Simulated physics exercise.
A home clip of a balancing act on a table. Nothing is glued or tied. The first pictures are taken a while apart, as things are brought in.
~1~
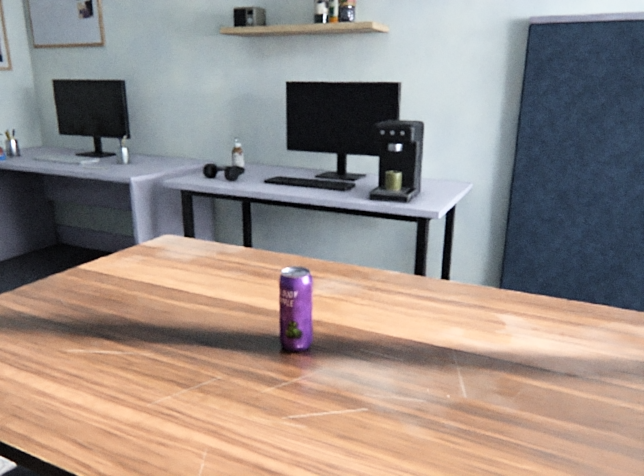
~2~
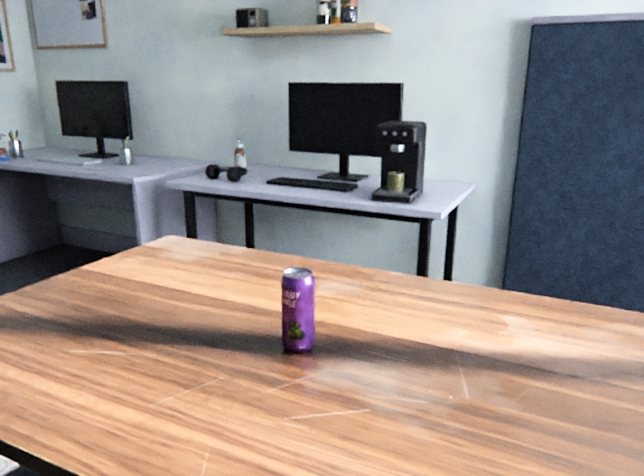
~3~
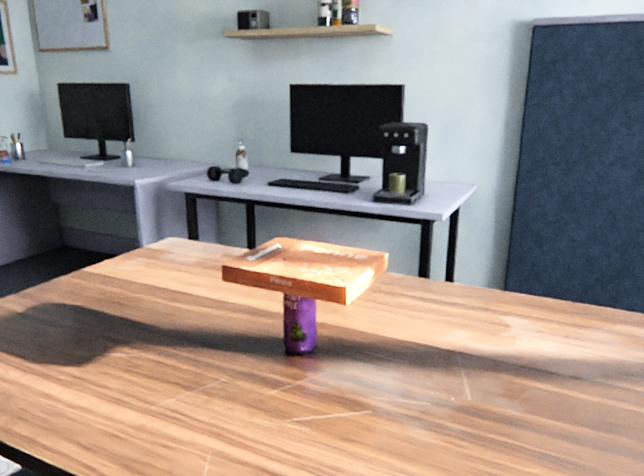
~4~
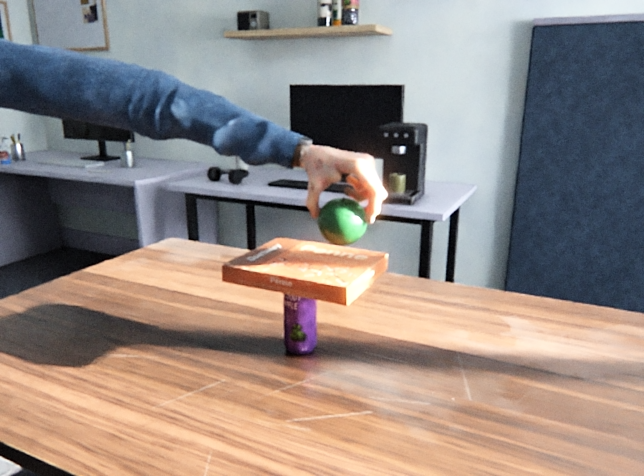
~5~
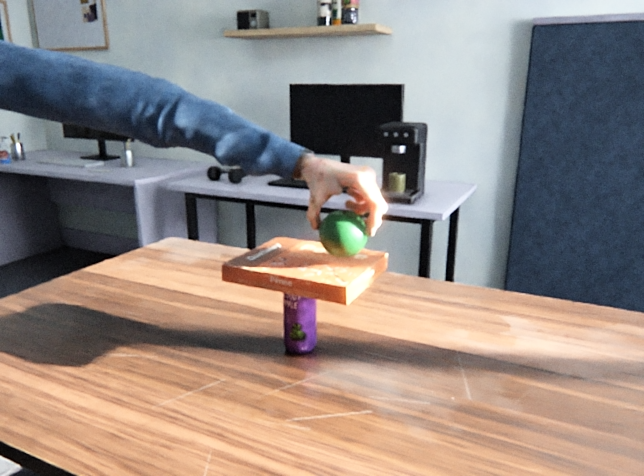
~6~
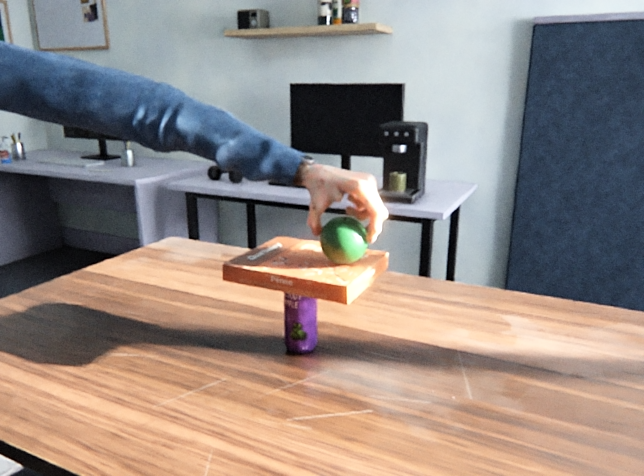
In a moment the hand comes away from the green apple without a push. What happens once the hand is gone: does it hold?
As it turns out, it loses its balance.
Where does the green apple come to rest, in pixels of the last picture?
At about (413, 355).
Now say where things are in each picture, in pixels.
In the first frame, the last thing is not in view yet.
In the second frame, the last thing is not in view yet.
In the third frame, the last thing is not in view yet; orange packet (308, 267).
In the fourth frame, still above its spot; green apple (342, 221); orange packet (308, 267).
In the fifth frame, still above its spot; green apple (343, 234); orange packet (308, 267).
In the sixth frame, in place under the hand; green apple (344, 240); orange packet (308, 266).
Then, 0.40 s past the last view, green apple and orange packet now fallen.
Then, 0.80 s past the last view, things are still on the move.
Finally, fallen, green apple and orange packet; purple can still in place. Final places as the last picture's camera would see them, green apple near (413, 355). The stack comes apart.
